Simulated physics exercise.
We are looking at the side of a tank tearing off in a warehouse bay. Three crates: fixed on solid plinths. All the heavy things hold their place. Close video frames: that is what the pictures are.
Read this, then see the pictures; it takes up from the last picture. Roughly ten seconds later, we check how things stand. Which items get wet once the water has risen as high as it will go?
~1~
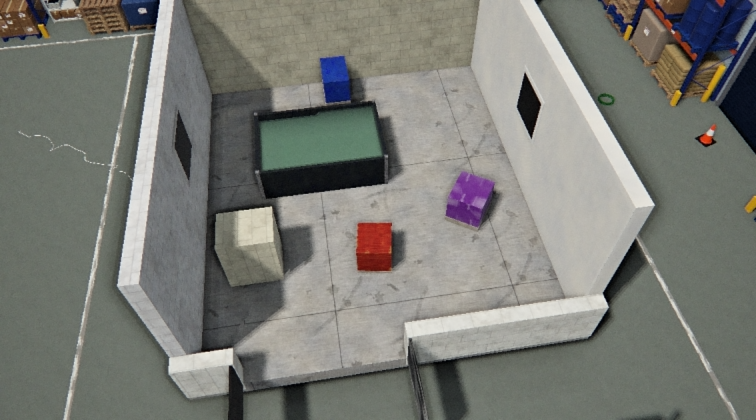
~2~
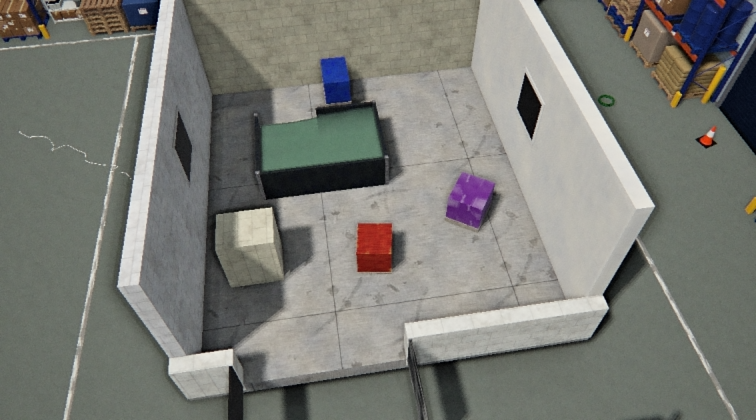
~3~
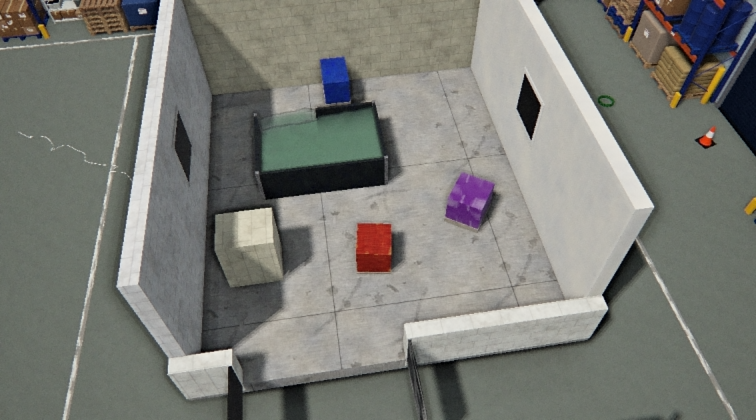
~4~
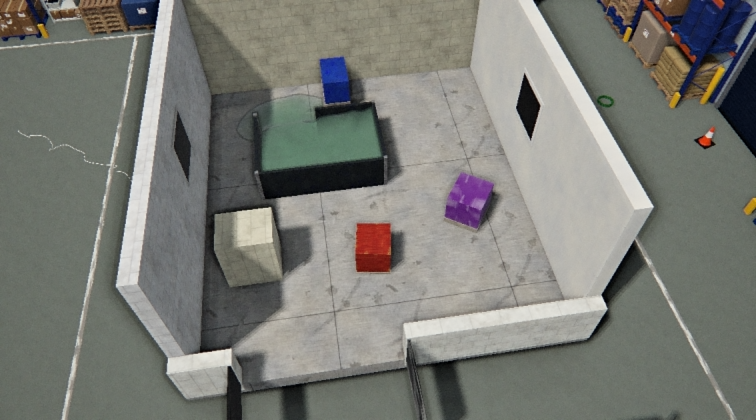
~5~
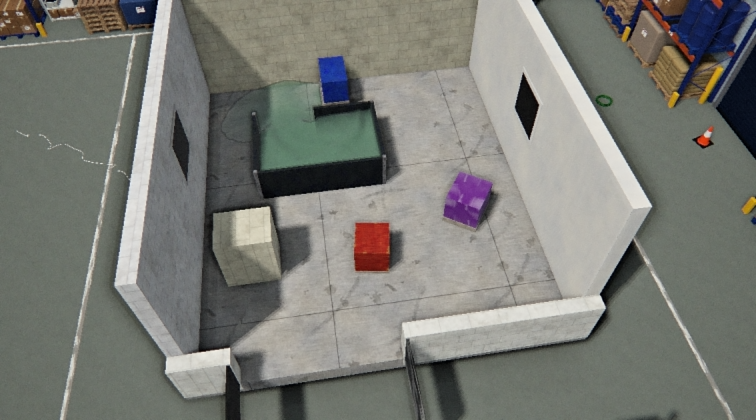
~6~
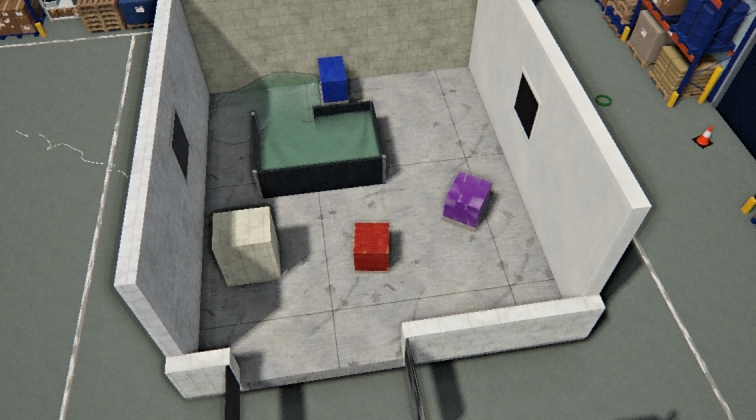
One by one: The purple crate will come out dry; the blue crate will come out wet; the red crate will come out wet.
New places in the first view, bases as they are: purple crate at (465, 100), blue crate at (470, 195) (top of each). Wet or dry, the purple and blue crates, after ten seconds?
Result: Purple overtopped, blue not wetted.
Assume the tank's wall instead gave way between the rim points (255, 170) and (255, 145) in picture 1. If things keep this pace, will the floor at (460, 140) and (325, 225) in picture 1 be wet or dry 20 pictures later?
Untouched, then submerged.
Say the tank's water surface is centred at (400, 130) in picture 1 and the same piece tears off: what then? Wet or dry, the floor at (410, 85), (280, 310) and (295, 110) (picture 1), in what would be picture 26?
Results in order - swamped, left untouched, swamped.
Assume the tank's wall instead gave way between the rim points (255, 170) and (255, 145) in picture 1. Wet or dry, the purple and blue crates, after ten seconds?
In that case the purple one is never flooded and the blue one is never flooded.
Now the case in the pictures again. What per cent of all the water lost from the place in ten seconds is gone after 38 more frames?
Around 20 percent.
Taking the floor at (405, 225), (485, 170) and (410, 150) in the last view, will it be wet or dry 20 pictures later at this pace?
First spot clear, second spot clear, third spot clear.
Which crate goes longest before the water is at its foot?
Last is the purple crate.
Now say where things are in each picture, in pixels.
The first picture shows still water in the water tank at (319, 138).
In the second picture, water pours out on the water tank's far side and has run to a hidden place.
In the third picture, the front is at a hidden place, out from the gap on the water tank's far side.
In the fourth picture, water pours out on the water tank's far side and has run to (302, 97).
In the fifth picture, the front is at (315, 84), out from the gap on the water tank's far side.
In the sixth picture, the front is at (232, 93), out from the gap on the water tank's far side.
A moment on, water covers 15 % of the floor; the purple crate not reached, the blue crate water round its plinth, the red crate not reached.
Next, water covers 25 % of the floor; the purple crate not reached, the blue crate water round its plinth, the red crate not reached.
Then, water covers 45 % of the floor; the purple crate not reached, the blue crate water round its plinth, the red crate not reached.
Later, water covers 70 % of the floor; the purple crate water round its plinth, the blue crate water round its plinth, the red crate water round its plinth.
In the end, water covers 95 % of the floor; the purple crate stayed above the water, the blue crate was topped, the red crate was topped.
